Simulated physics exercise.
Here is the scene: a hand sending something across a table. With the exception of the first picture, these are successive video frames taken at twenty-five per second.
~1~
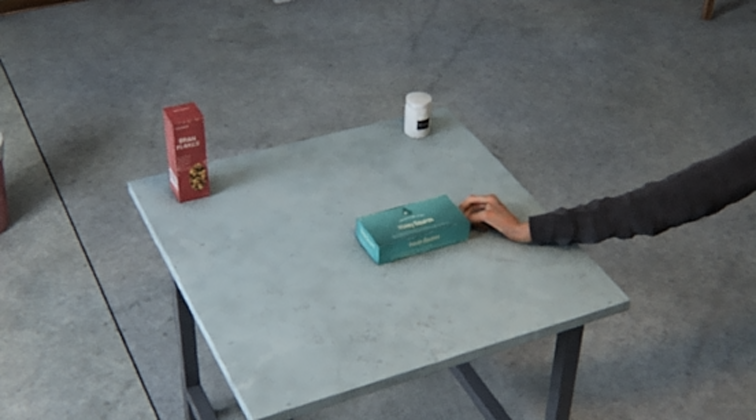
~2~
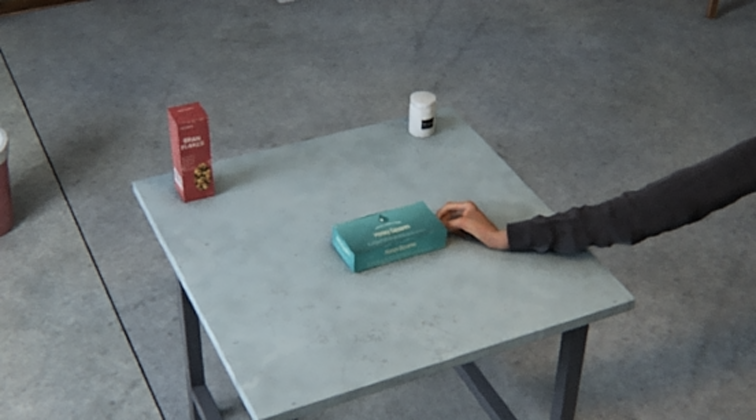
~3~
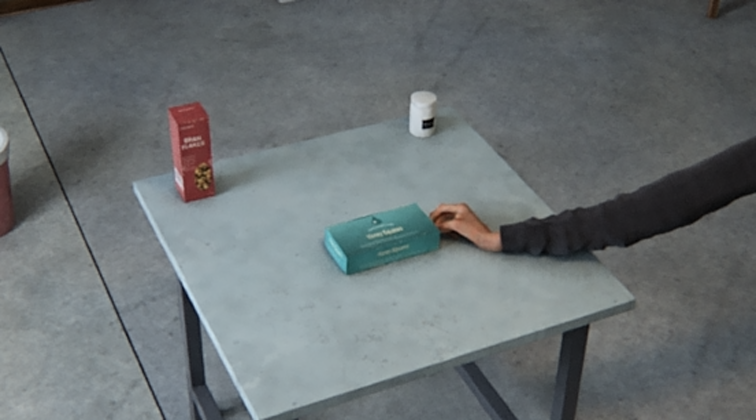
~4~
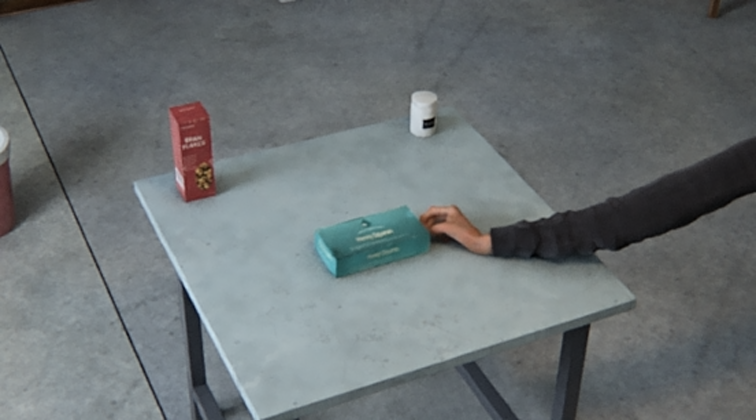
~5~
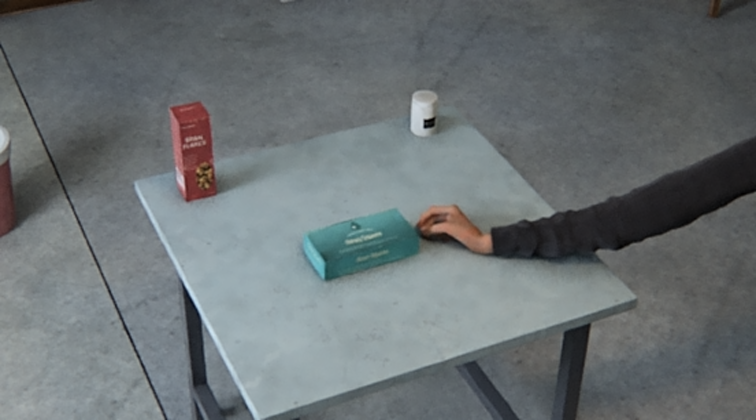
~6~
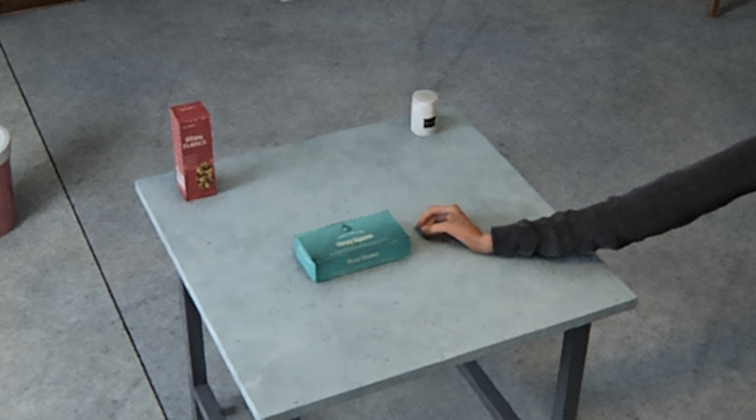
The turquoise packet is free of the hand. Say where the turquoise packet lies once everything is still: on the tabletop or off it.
On the tabletop.
Then, 0.10 s after the last picture, turquoise packet slid a little near (339, 249).
Then, 0.20 s after the last picture, turquoise packet slid a little near (337, 250).
At rest, moved from the start, turquoise packet. Seen from the same camera at the end, turquoise packet near (337, 250).
